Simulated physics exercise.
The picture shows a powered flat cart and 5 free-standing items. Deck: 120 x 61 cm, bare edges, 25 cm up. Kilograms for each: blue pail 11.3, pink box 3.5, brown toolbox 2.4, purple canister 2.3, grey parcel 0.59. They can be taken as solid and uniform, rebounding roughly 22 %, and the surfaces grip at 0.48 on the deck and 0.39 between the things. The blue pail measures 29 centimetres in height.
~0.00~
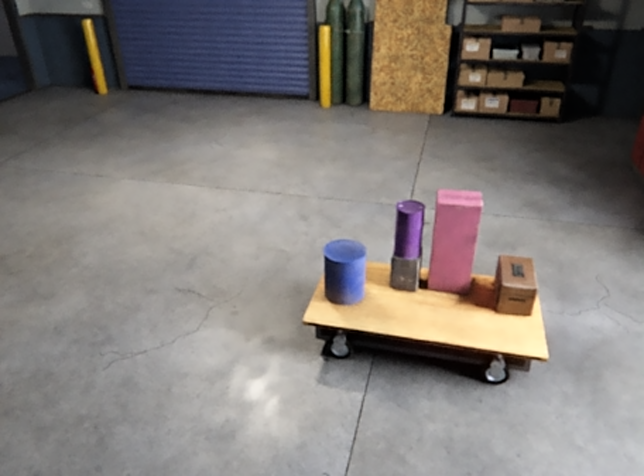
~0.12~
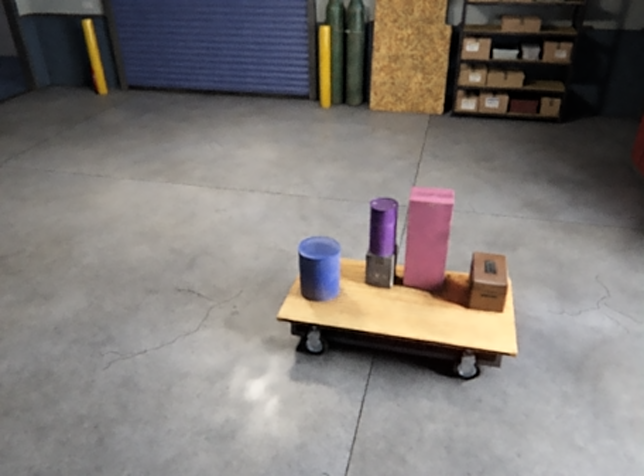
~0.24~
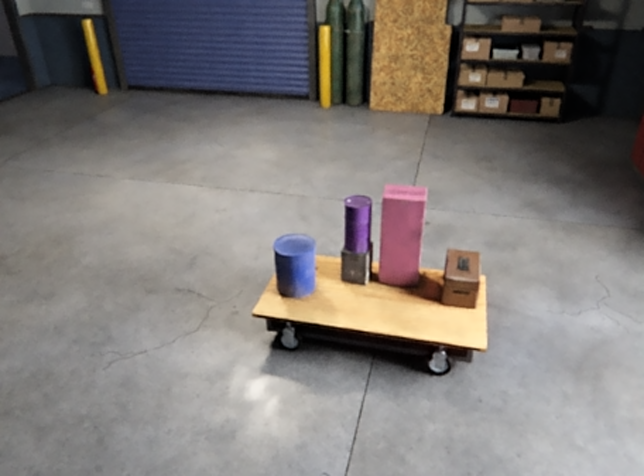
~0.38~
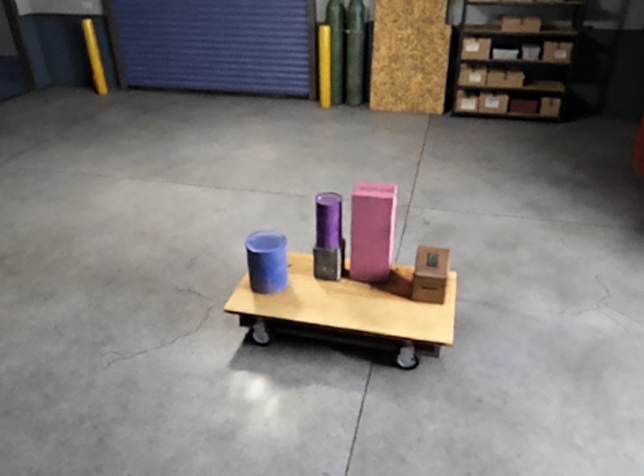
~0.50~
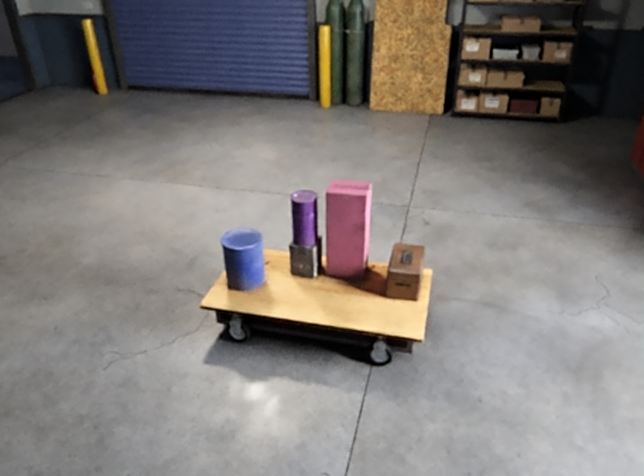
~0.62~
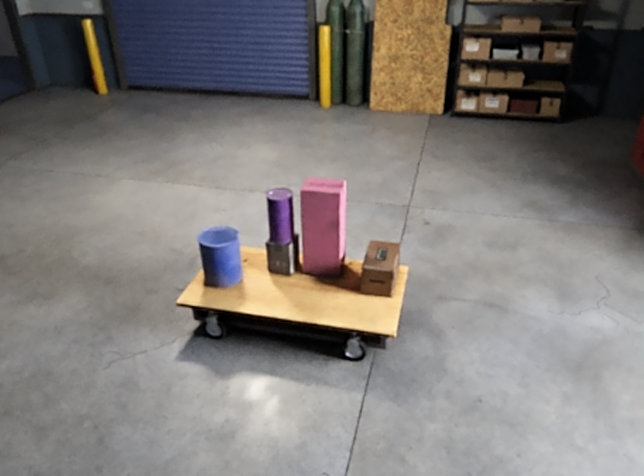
A flat wooden cart rolling left across a concrete floor, carrying a blue pail, purple canister on grey parcel, pink box and brown toolbox.
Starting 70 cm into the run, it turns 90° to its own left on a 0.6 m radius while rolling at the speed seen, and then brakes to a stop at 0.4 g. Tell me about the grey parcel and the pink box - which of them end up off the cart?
Grey parcel: Gone from the deck; pink box: Gone from the deck.
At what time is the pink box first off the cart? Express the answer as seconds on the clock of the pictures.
I'd say around the 1.2 s mark.
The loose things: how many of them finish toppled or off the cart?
It comes to 4.
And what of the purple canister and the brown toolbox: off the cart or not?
Final state - purple canister: Beyond the limits; brown toolbox: Inside the limits.
Around 1.02 s, cart has run 122 cm, turned 36°; purple canister now off the cart; grey parcel at 47° to upright near (180, 271); pink box at 9° to upright near (219, 241).
Around 1.32 s, cart has run 158 cm, turned 70°; blue pail, pink box and grey parcel now off the cart.
Around 1.52 s, cart has run 182 cm, turned 88°.
Around 1.82 s, cart has run 210 cm, turned 90°.
Finally (2.4 s), off the cart, blue pail, pink box, purple canister and grey parcel; the last one still in place (within 10 cm). In the last view, grey parcel near (37, 378).
